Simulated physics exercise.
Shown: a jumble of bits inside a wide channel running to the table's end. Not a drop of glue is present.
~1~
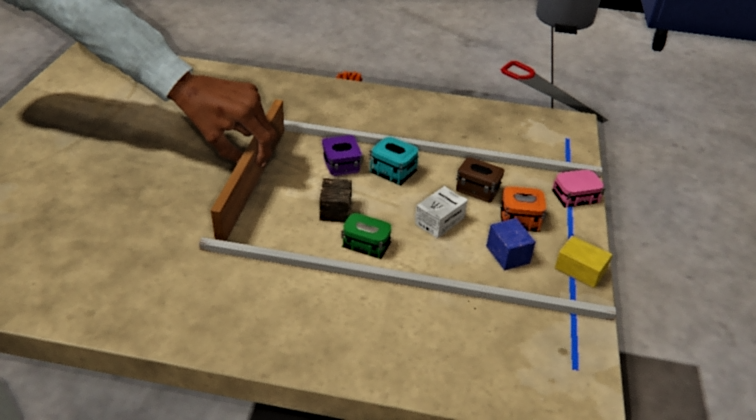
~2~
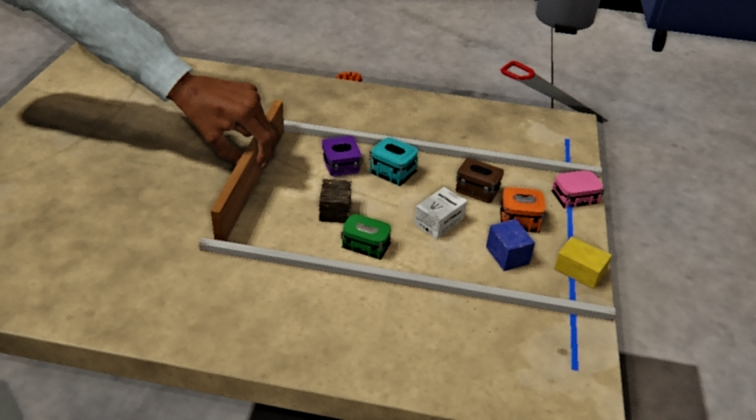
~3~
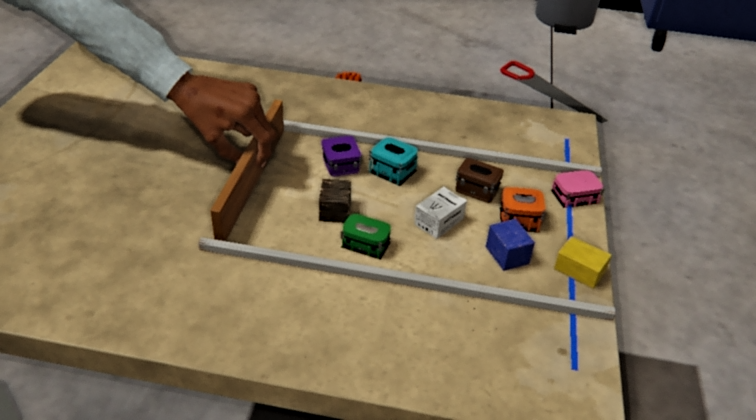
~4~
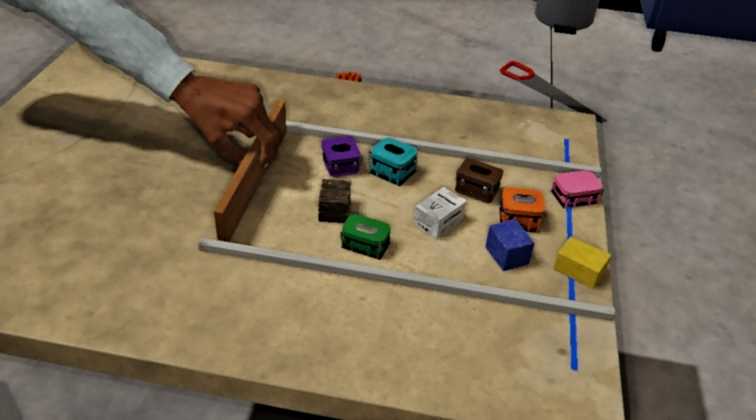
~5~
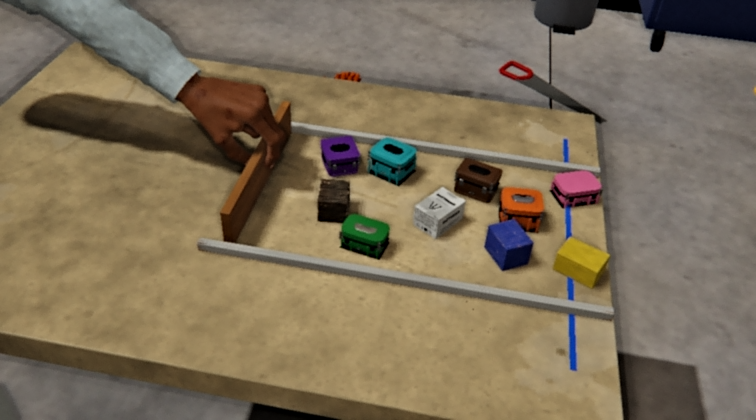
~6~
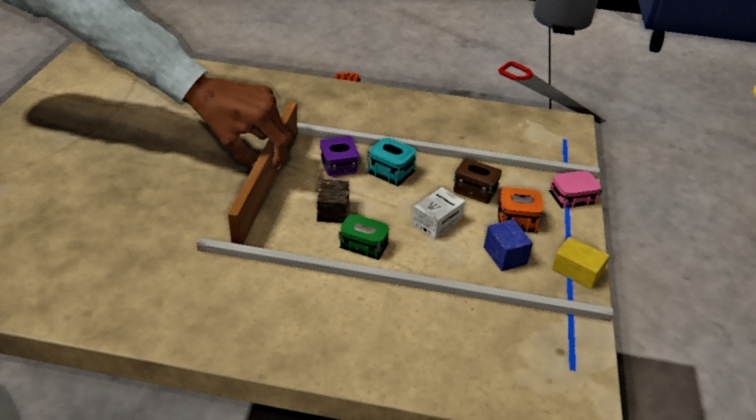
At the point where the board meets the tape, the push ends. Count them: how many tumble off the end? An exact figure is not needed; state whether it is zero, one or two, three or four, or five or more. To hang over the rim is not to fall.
The number falling off is five or more.
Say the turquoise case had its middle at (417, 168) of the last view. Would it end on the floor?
From that start the object does not stay.
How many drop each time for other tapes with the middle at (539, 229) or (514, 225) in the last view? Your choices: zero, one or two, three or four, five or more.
So for the first place I'd say 3 or 4, and for the second just one or two.
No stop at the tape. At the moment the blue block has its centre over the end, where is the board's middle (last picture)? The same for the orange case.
For the blue block, about (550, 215); for the orange case, about (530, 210).
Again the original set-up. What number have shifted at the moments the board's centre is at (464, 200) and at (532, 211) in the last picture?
Answer - first 9, then 10.
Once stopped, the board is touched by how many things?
The count in contact is 3.
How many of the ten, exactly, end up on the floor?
In all, 7 of them.
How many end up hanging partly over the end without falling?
The count is 1.
Soon after, none off yet; yellow block at rest near (580, 263); pink case at rest near (575, 190); orange case at rest near (520, 209).
Then, none off yet; yellow block at rest near (580, 263); pink case moved about its own width near (605, 193); orange case moved about its own width near (545, 211).
By the end, the number that fall off is five or more; fallen, turquoise case, white box, brown case, blue block, orange case, pink case and yellow block.
